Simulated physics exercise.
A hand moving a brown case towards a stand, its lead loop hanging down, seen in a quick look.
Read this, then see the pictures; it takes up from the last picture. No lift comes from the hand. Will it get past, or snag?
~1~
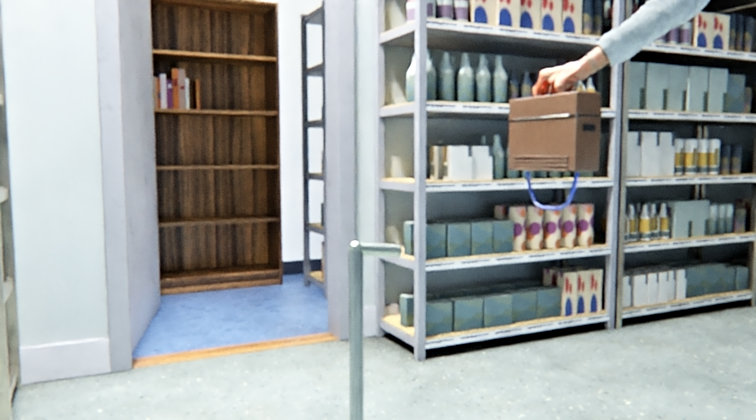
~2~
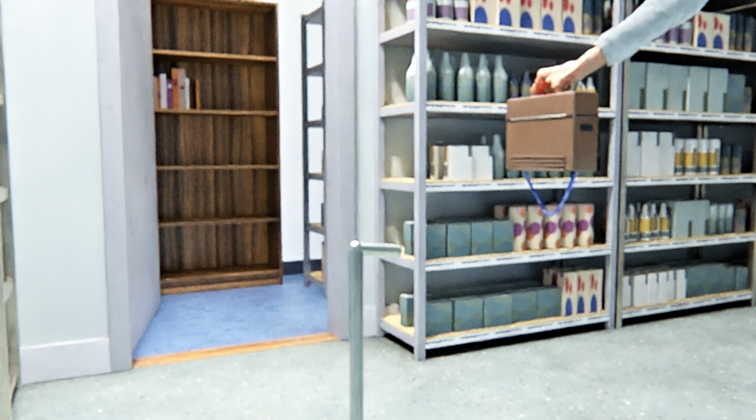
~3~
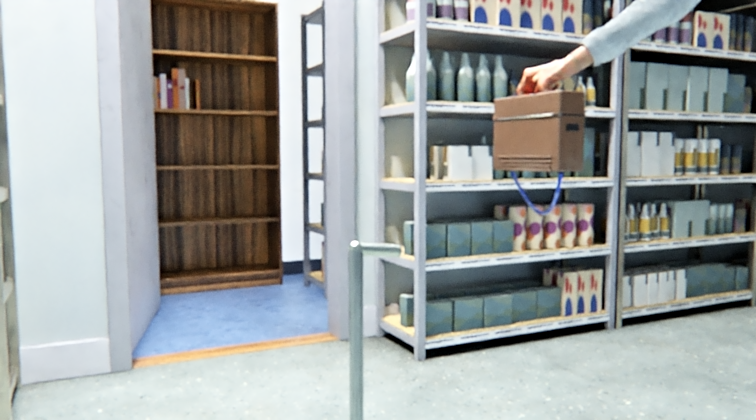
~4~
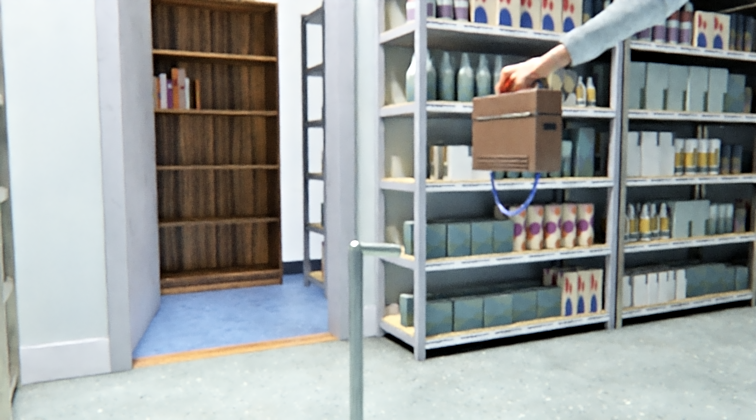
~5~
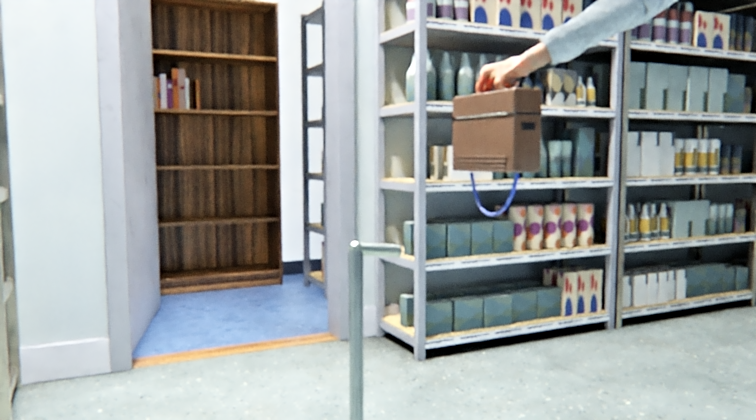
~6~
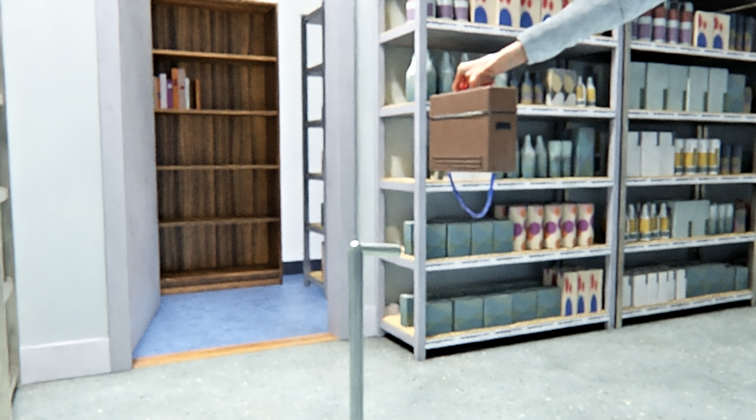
I expect the post will let it through.
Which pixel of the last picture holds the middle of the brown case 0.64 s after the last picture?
Roughly (388, 131).
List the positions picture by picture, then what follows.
The first picture shows brown case (552, 134); hook tip (396, 251).
The second picture shows brown case (549, 134); bottom of the loop (549, 215).
The third picture shows brown case (536, 133).
The fourth picture shows brown case (514, 133); bottom of the loop (508, 214).
The fifth picture shows brown case (494, 133).
The sixth picture shows brown case (470, 132); bottom of the loop (475, 216); hook tip (396, 251); hook points towards it, loop hangs above the hook.
Then, 0.64 s later than the last view, case over the post near (388, 131).
Then, 1.40 s later than the last view, case past the post near (276, 129).
Finally, case past the post near (188, 127). The brown case passes clear.
